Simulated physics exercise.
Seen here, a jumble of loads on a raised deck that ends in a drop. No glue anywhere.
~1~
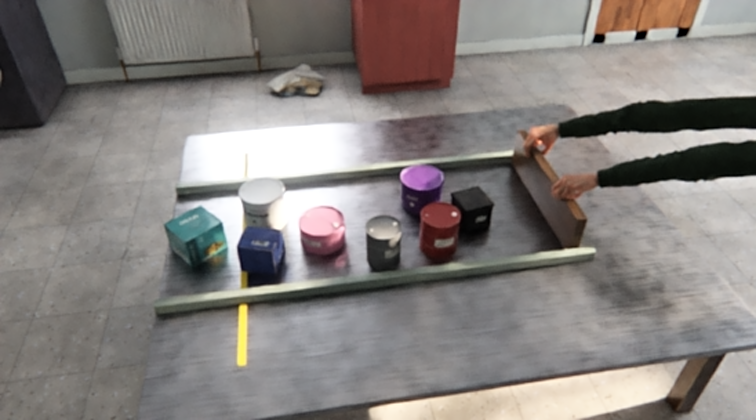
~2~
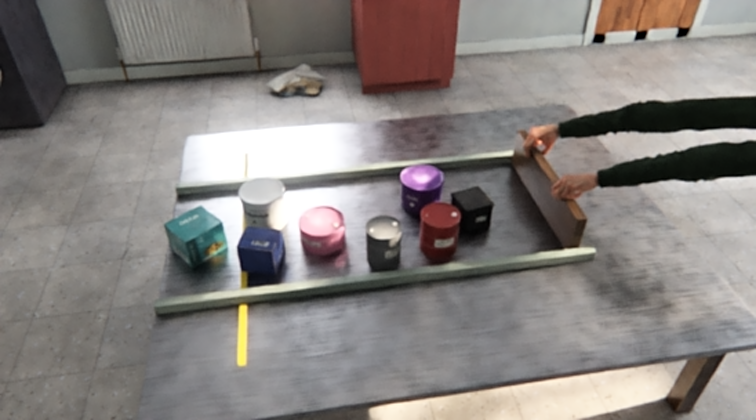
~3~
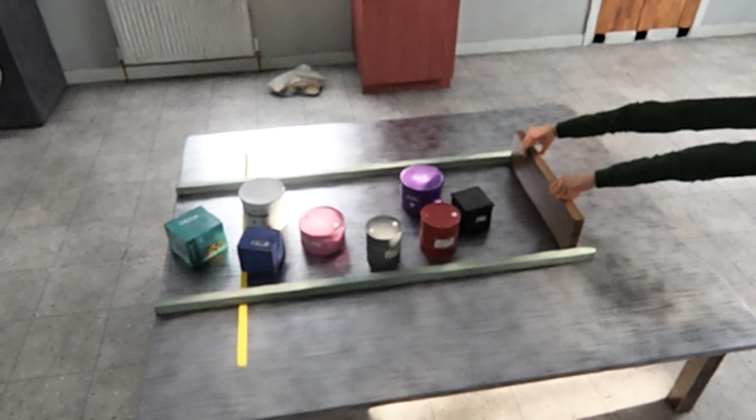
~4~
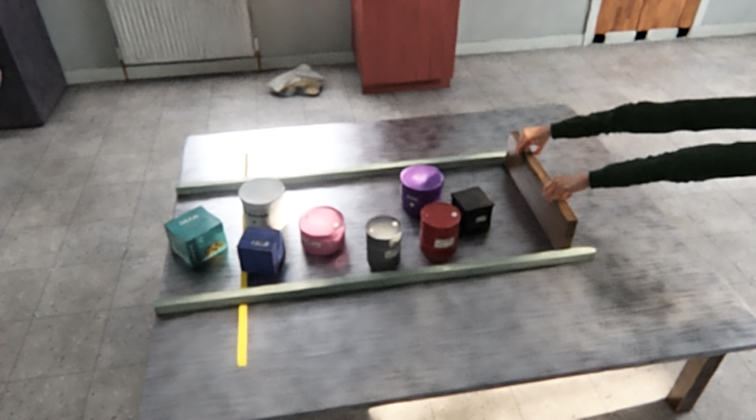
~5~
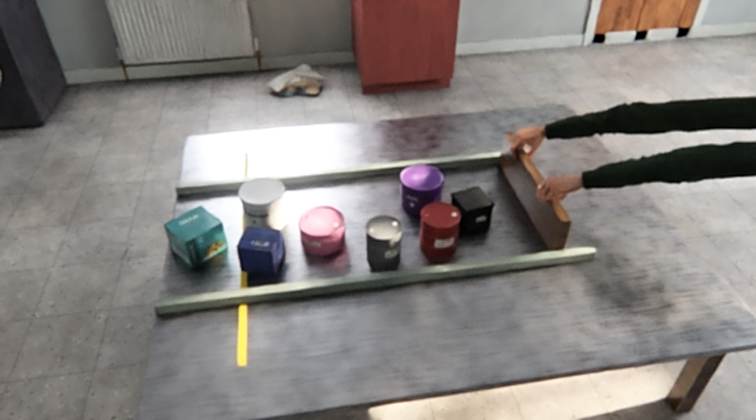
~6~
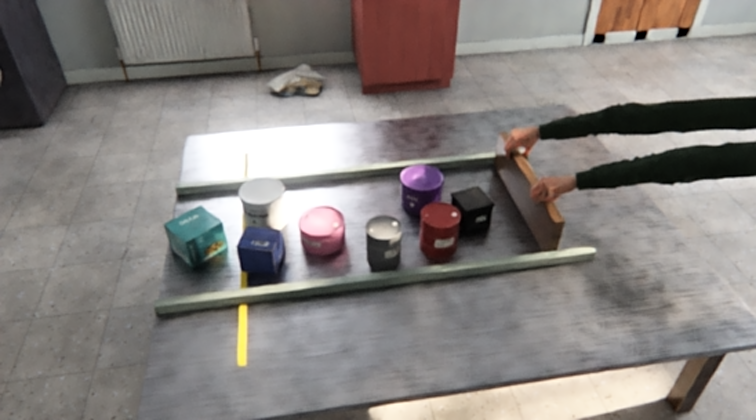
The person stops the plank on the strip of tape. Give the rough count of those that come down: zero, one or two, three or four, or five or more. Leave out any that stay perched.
Here the number that fall off is one or two.
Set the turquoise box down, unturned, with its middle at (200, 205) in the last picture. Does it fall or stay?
From there it tumbles off.
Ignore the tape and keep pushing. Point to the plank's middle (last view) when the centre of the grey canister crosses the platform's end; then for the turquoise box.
At (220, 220) for the grey canister; at (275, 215) for the turquoise box.
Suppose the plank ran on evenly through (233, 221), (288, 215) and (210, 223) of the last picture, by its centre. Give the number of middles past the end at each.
Past the end: 3, 0 and 5.
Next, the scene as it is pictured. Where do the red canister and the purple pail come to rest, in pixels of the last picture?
The red canister at (221, 256), the purple pail at (221, 209).
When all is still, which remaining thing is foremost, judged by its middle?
That is the white pail.
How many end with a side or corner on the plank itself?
The number is 3.
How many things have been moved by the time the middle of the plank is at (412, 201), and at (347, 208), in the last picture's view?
The counts are 4 and 6.
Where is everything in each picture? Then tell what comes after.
In the first picture, turquoise box (197, 236); blue parcel (261, 250); white pail (264, 206); plank (545, 187); tape (245, 237).
In the second picture, blue parcel (261, 250); pink canister (322, 229).
In the third picture, white pail (264, 206); purple pail (421, 190).
In the fourth picture, turquoise box (197, 236); grey canister (383, 243).
In the fifth picture, blue parcel (261, 250); black tote (471, 209).
In the sixth picture, turquoise box (197, 236); blue parcel (261, 250); white pail (264, 206); plank (525, 189); tape (245, 237).
Early on, none off yet; turquoise box at rest near (197, 236); blue parcel at rest near (261, 250); white pail at rest near (264, 206).
Finally, the number that fall off is one or two; lost, blue parcel and turquoise box.
